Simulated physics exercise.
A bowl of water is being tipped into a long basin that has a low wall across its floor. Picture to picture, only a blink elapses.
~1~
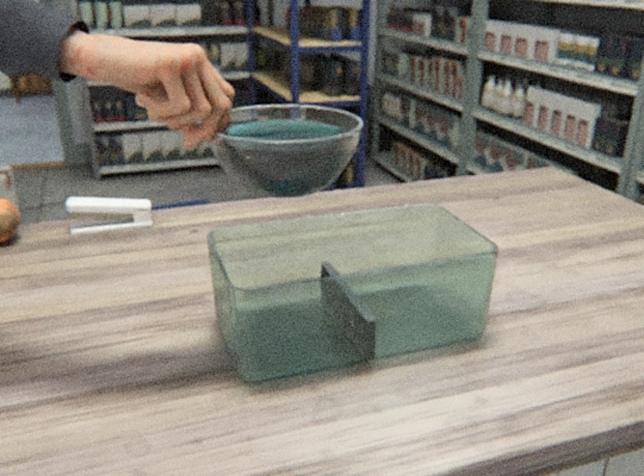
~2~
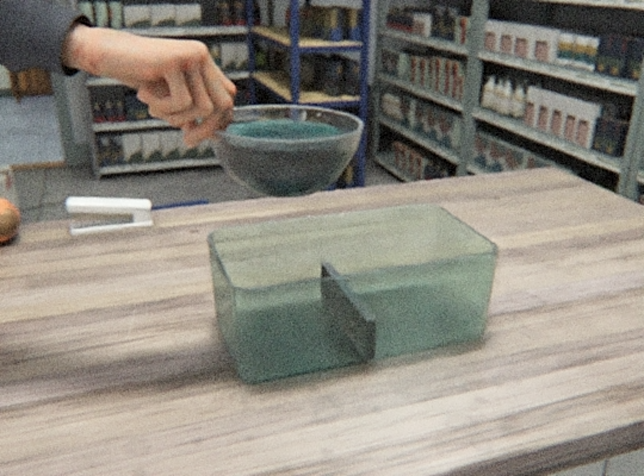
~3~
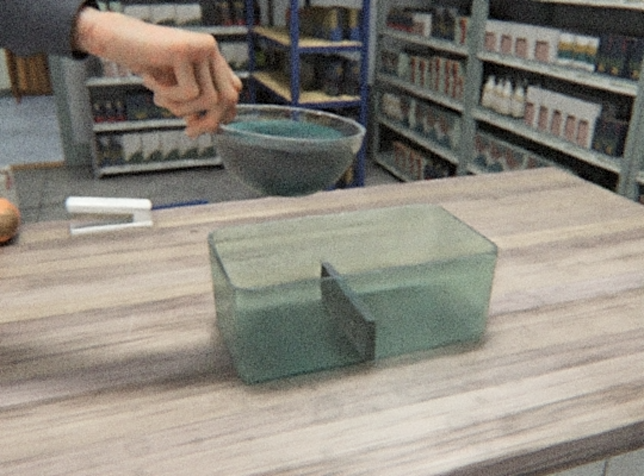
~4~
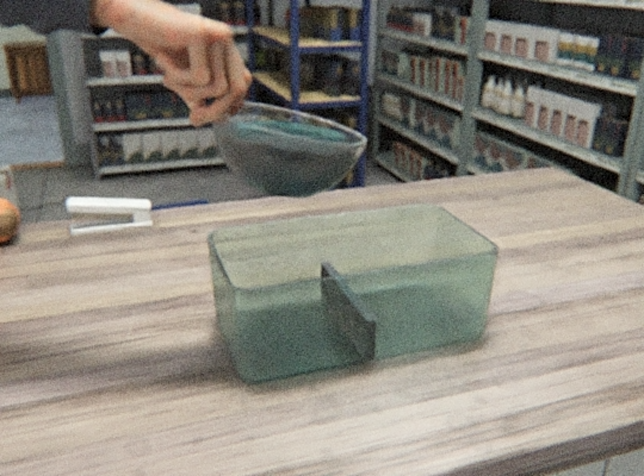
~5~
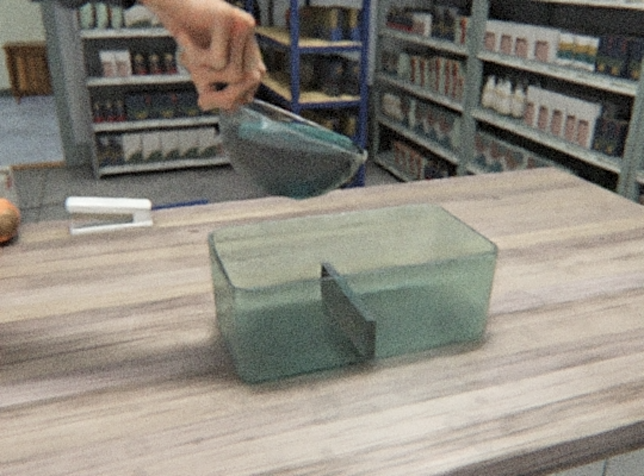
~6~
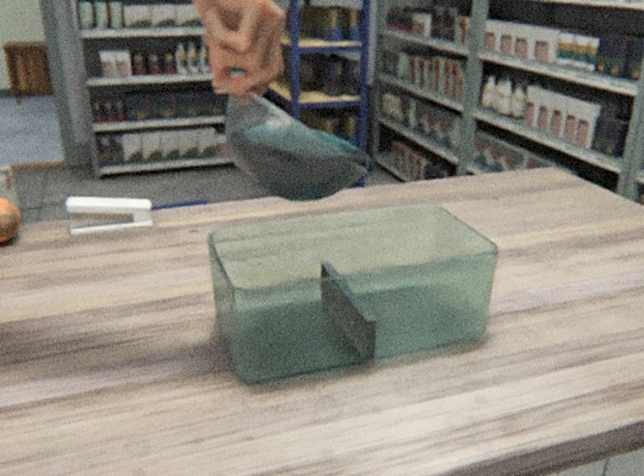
In the video, a hand holds a clear bowl of blue-green water above a long glass basin with a low dividing wall on a wooden table, then tilts it steadily to the right until the water reaches the lower rim.
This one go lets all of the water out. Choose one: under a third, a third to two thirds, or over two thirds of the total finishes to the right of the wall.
Over two thirds finishes to the right of the wall.
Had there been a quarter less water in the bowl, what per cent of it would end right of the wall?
80 per cent.
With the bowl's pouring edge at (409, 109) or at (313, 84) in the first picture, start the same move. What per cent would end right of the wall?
The first start yields 85 per cent, the second 55 per cent.
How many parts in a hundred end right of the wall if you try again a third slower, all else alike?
Near 85 %.
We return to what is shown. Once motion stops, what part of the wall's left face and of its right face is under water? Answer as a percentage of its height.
I'd say close to 10 per cent on the left side and 40 on the right.
A moment on, the bowl is tipped right over and 3 per cent is still to pour, 5 is left of the wall and 77 right of it.
Next, the bowl is tipped right over and 0 per cent is still to pour, 15 is left of the wall and 77 right of it.
Then the bowl is tipped right over and 0 per cent is still to pour, 19 is left of the wall and 78 right of it.
Later the bowl is tipped right over and 0 per cent is still to pour, 20 is left of the wall and 77 right of it.
Finally, 20 per cent lies left of the wall, 77 right of it and 3 outside.
